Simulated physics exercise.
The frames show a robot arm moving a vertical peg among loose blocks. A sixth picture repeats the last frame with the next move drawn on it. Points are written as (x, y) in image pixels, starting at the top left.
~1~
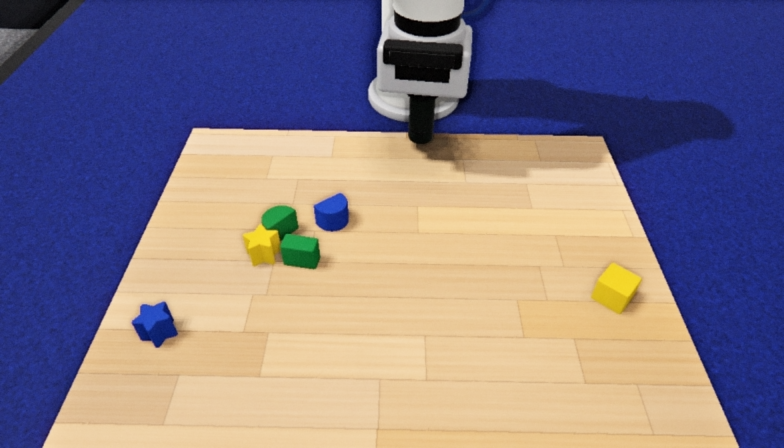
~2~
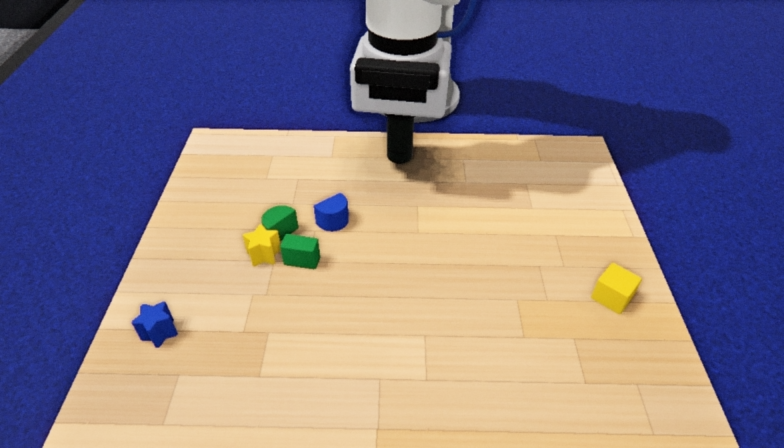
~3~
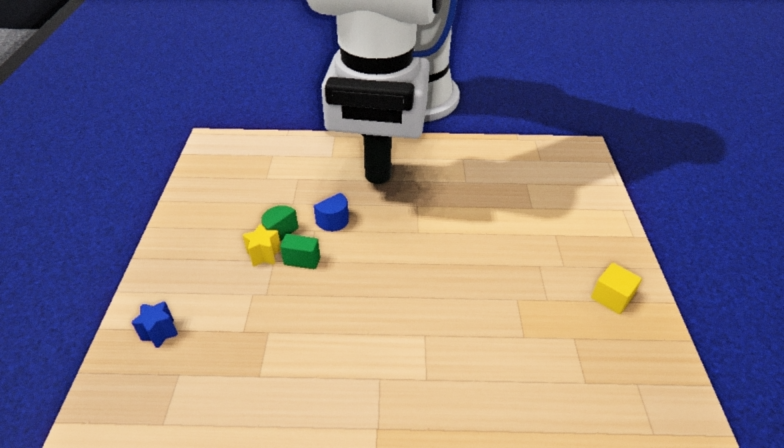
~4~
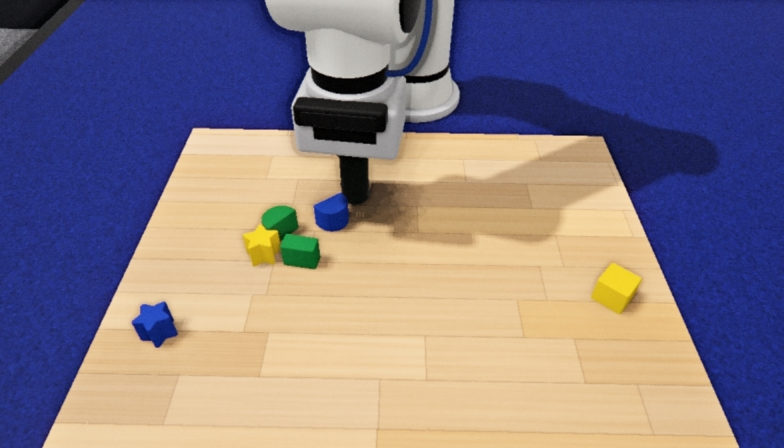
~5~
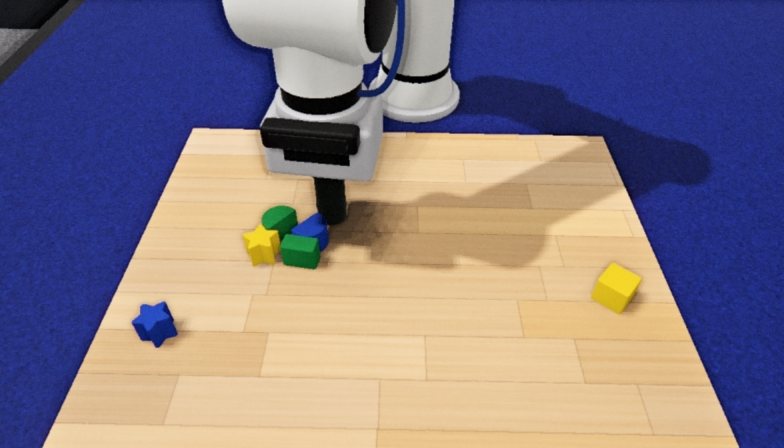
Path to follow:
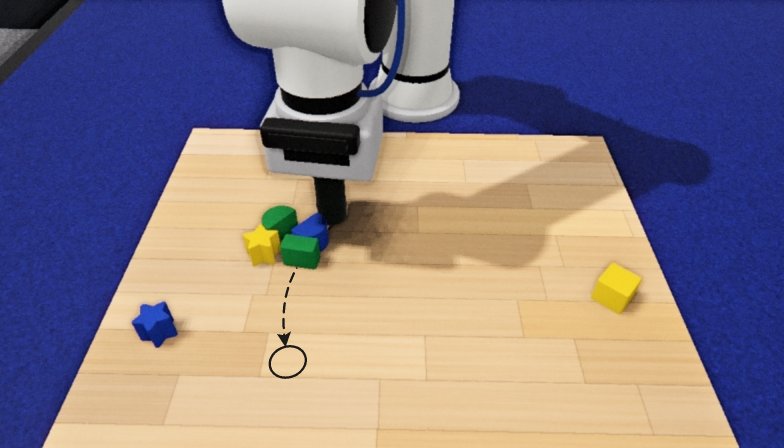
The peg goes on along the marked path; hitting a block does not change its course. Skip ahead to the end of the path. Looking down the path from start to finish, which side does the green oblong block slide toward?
It shifts to the right.
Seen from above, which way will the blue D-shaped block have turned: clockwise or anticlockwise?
It spins with the clock.
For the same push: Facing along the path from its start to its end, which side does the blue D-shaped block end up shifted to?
My prediction: Rightwards.
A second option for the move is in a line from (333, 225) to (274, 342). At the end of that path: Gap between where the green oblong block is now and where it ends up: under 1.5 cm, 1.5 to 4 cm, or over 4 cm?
Result: Over 4 cm.
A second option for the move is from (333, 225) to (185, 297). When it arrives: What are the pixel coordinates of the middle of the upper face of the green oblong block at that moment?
Around (290, 273).
The line goes from (333, 225) through (301, 261) and (284, 307) to (288, 362).
What follows on the original path. One third of the way, peg (300, 252); green oblong block (270, 286), turned 15° anticlockwise; blue D-shaped block (278, 264), turned 10° anticlockwise.
Two thirds of the way, peg (283, 299); green oblong block (242, 334), turned 25° anticlockwise; blue D-shaped block (248, 309), turned 15° clockwise.
At the end, peg (286, 354); yellow star-shaped block unmoved; green oblong block (240, 340), turned 25° anticlockwise; blue D-shaped block (242, 316), turned 30° clockwise.
